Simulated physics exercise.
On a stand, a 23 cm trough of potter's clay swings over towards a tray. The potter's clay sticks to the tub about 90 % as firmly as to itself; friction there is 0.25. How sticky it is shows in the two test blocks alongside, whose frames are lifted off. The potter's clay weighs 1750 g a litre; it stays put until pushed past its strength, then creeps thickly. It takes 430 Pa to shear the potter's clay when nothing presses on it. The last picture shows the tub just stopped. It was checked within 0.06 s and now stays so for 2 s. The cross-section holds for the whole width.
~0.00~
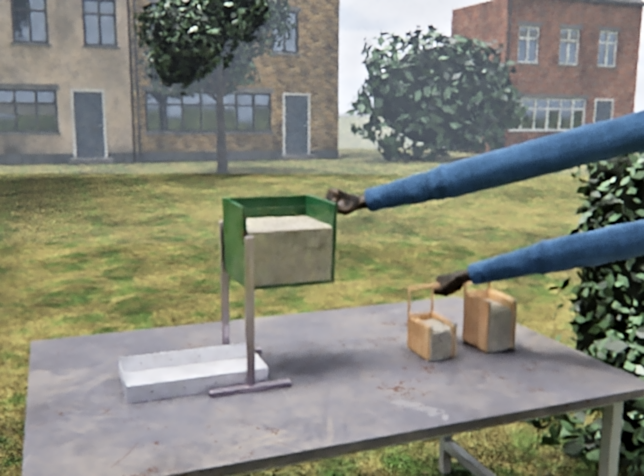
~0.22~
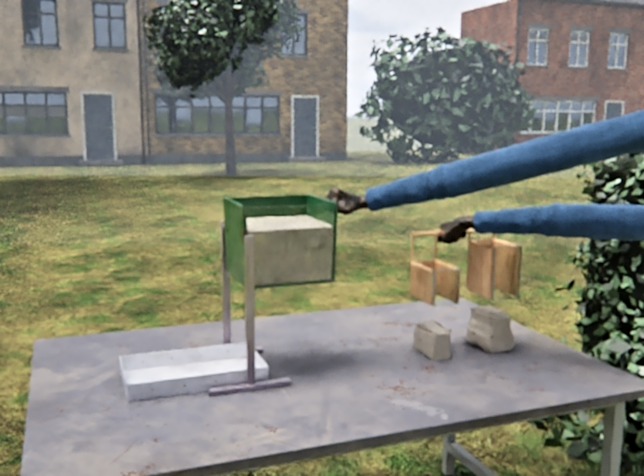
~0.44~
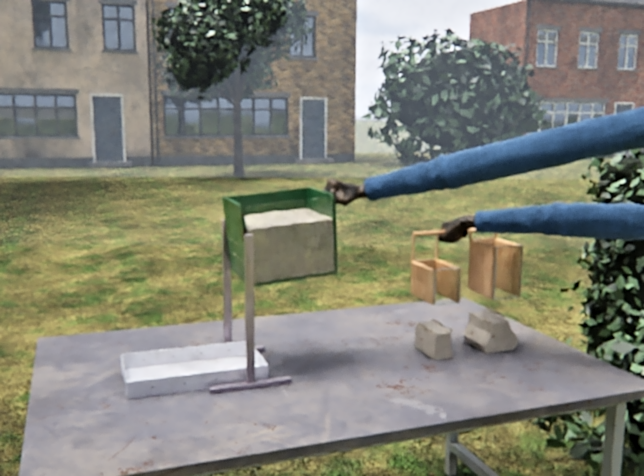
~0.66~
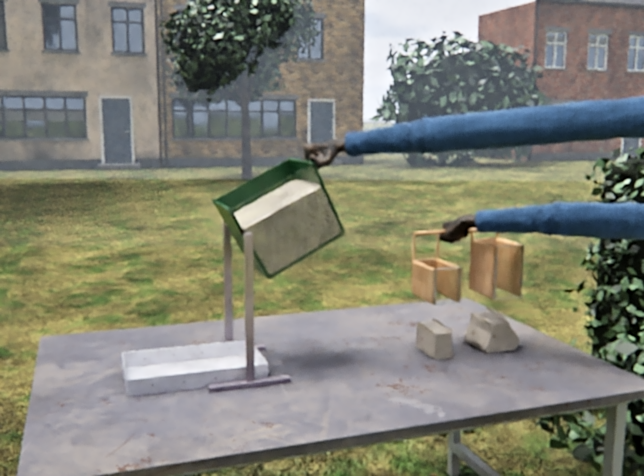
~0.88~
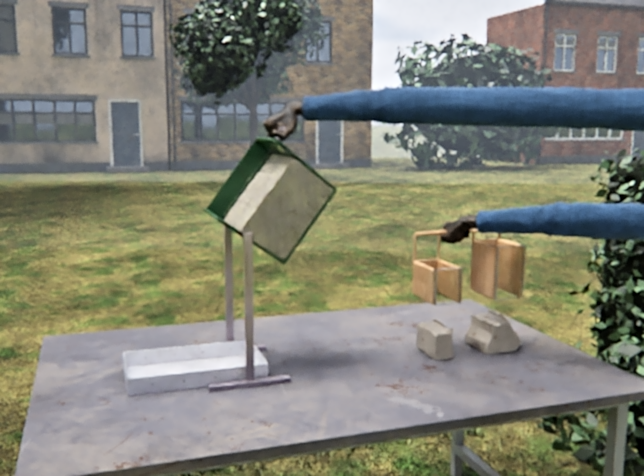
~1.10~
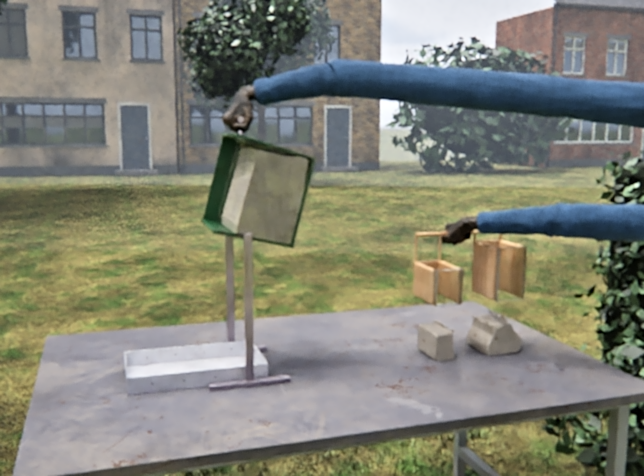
On a grey table on a lawn before brick houses, one blue-sleeved hand lifts two wooden moulds off two small blocks of clay, and the larger block slumps. The other hand then swings a green tub of clay steeply leftward on its stand beside a white tray, the clay staying inside.
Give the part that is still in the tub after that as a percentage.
Expect roughly 79 %.
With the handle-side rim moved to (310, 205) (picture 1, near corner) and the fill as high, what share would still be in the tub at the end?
It would be near 100 %.
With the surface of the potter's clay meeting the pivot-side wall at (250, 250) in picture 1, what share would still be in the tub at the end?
It would be near 100 %.
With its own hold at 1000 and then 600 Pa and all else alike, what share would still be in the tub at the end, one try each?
In turn about 100 %, 100 %.
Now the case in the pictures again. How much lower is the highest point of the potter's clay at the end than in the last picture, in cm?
About 8 cm.
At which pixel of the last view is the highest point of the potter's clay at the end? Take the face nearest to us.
Around (268, 180).
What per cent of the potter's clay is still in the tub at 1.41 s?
Near 95 %.
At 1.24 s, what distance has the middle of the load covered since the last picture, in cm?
About 3 cm.
By 1.24 s, the tub is at 75 degrees and holds 100 %.
By 1.41 s, the tub is at 75 degrees and holds 94 %.
By 1.58 s, the tub is at 75 degrees and holds 86 %.
By 1.75 s, the tub is at 75 degrees and holds 81 %.
By 3.10 s, at the end, the tub is at 75 degrees and holds 79 %.
